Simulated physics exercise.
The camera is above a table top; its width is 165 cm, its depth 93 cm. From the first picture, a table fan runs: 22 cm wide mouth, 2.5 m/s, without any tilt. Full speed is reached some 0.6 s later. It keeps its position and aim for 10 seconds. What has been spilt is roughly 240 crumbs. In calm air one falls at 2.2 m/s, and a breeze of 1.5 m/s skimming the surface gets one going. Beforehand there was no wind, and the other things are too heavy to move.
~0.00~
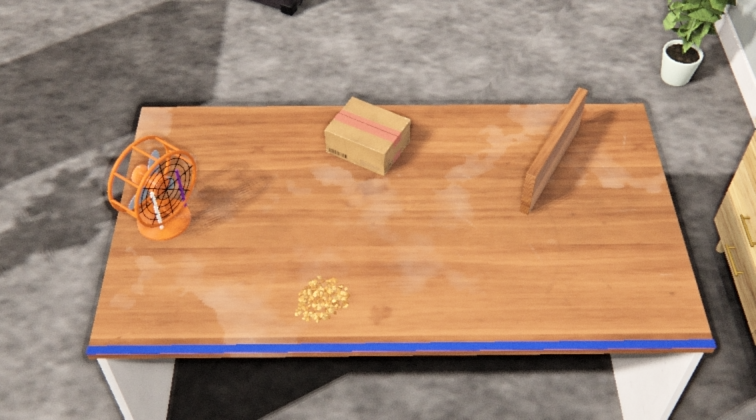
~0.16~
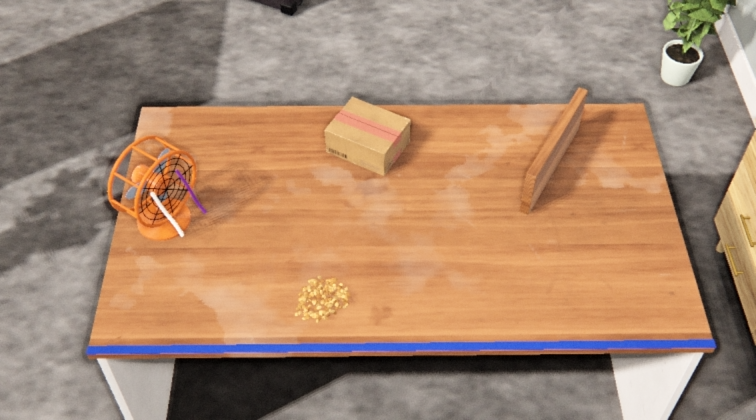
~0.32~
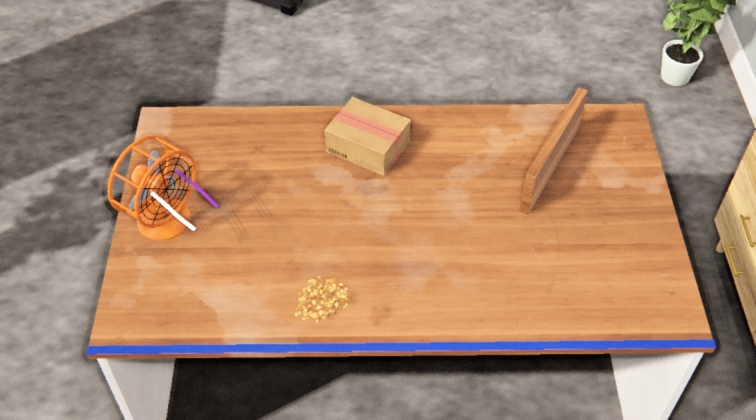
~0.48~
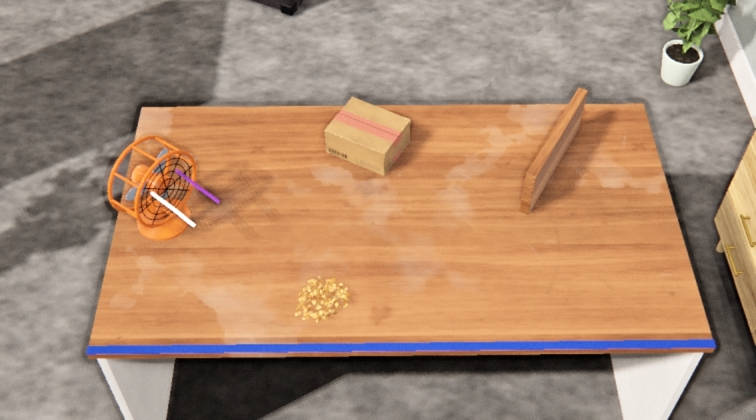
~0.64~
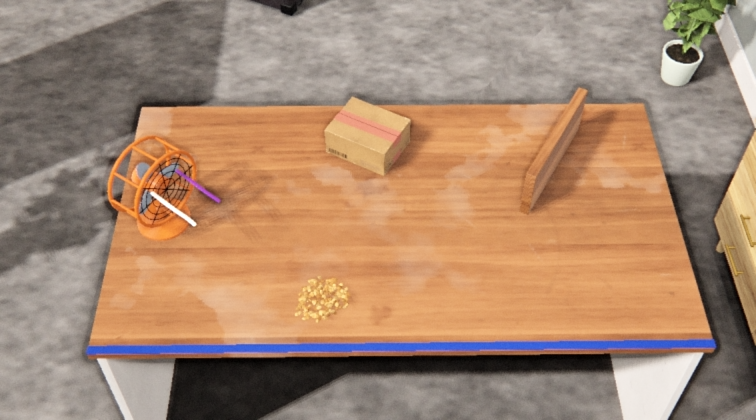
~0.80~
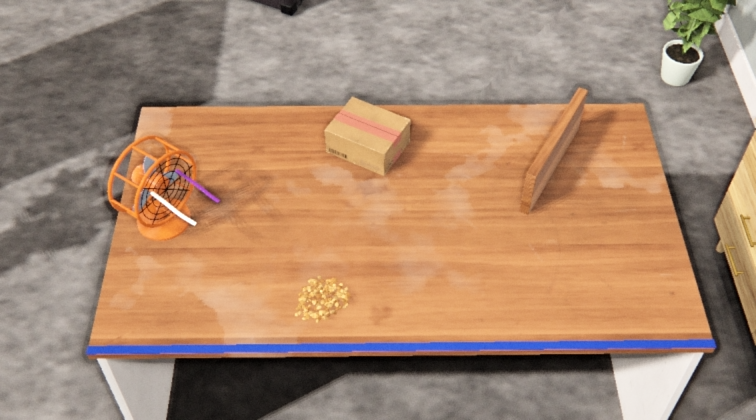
An orange table fan stands at the left of a wooden table with a blue front edge, seen from above in a room with a mottled grey floor. A cardboard box sits toward the back, a brown board stands at the right, and golden crumbs lie near the front. The fan's white and purple streamers swing outward and stay stretched toward the lower right, while the crumbs and camera remain still.
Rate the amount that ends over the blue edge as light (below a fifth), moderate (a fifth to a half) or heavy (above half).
Heavy.
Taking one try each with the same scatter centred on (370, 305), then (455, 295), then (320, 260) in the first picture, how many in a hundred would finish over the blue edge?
First try 70 %, second 2 %, third 10 %.
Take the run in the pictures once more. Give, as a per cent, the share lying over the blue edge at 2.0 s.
Roughly 30 per cent.
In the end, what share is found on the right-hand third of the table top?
I'd estimate around 0 per cent.
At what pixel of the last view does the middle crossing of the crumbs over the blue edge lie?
(415, 351).
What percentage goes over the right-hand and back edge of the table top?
0 % right-hand and 0 % back.
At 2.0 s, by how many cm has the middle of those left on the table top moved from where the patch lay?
Measured offset: Approx. 5 cm.
After 2.0 s the count stands so, 31 % are over the blue edge; the middle of those still in play is near (340, 306).
After 3.2 s the count stands so, 62 % are over the blue edge; the middle of those still in play is near (343, 306).
After 5.5 s the count stands so, 78 % are over the blue edge; the middle of those still in play is near (342, 304).
After 10.0 s, at the end, 85 % are over the blue edge.
